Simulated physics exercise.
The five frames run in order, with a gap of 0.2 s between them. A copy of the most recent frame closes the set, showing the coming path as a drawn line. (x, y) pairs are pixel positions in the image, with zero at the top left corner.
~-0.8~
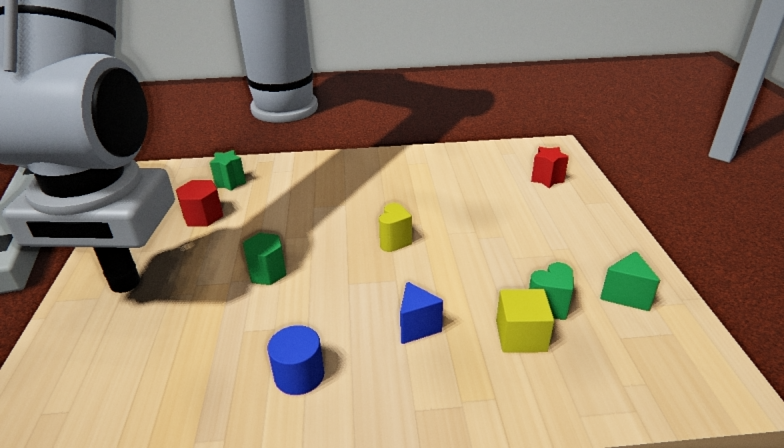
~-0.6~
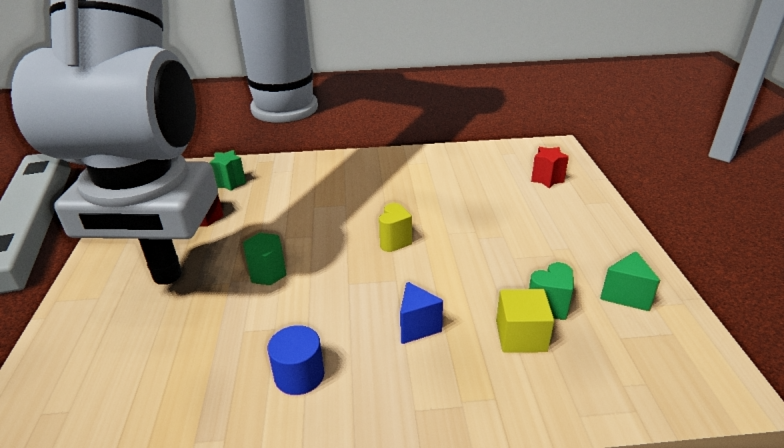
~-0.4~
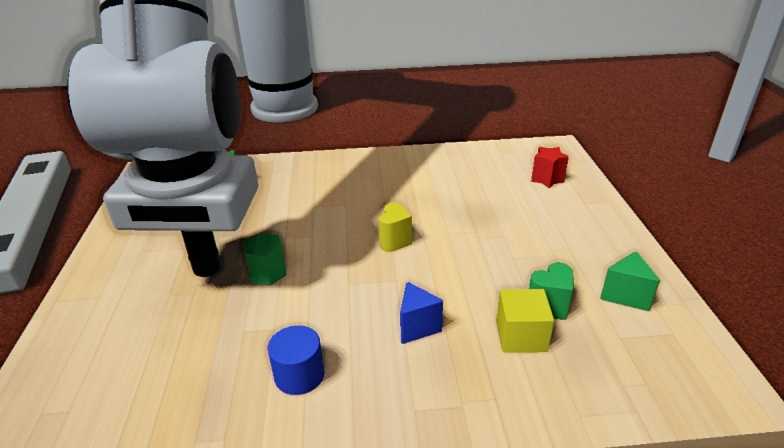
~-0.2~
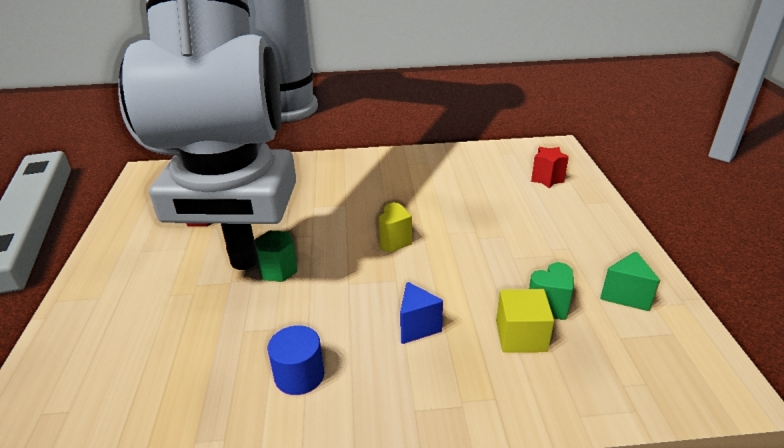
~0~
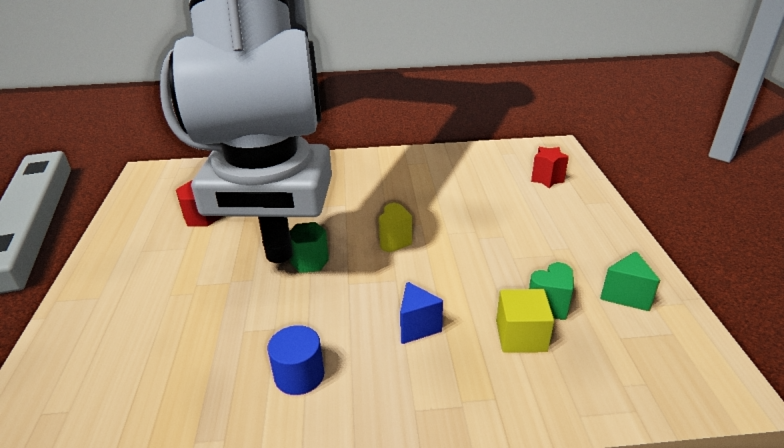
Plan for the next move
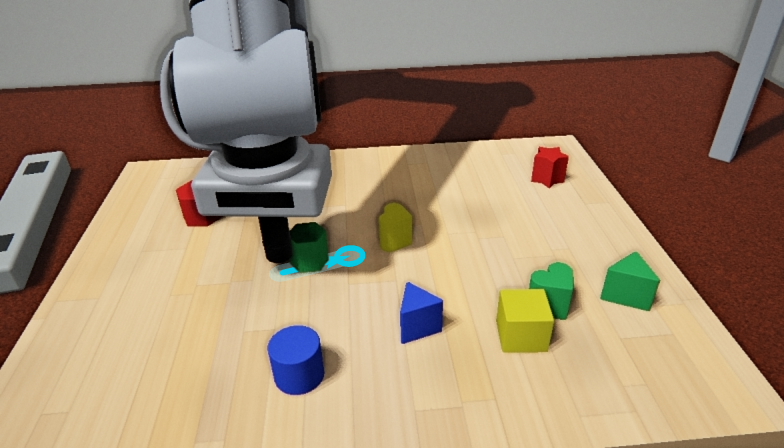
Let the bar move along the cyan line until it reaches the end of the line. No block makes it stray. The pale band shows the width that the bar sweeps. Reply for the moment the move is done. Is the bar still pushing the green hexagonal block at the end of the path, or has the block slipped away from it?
The block stays ahead.
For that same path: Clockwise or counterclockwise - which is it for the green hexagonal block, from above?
Rotation: Counter-clockwise.
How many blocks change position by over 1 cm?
The number will come to 1.
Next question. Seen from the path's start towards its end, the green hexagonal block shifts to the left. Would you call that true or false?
This is true.
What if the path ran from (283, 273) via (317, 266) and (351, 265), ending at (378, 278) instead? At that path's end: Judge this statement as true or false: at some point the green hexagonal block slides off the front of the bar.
Answer: True.
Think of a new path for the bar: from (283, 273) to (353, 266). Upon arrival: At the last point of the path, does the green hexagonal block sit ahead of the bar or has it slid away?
Most likely the green hexagonal block slides off.
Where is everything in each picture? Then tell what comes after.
The first frame shows lower end of the bar at (126, 285), tops of blocks, green hexagonal block at (262, 243), yellow heart-shaped block at (394, 213).
The second frame shows bar at (168, 277), blocks as before.
The third frame shows bar at (208, 270), blocks as before.
The fourth frame shows bar at (245, 263), green hexagonal block at (273, 241).
The fifth frame shows bar at (280, 256), green hexagonal block at (306, 232), yellow heart-shaped block at (394, 213).
The drawn path runs in a line from (283, 273) to (350, 256).
What follows on the original path. Halfway along, bar at (316, 248); green hexagonal block at (339, 222), turned 15° anticlockwise.
At the end, bar at (348, 240); green hexagonal block at (363, 211), turned 25° anticlockwise; yellow heart-shaped block not moved.
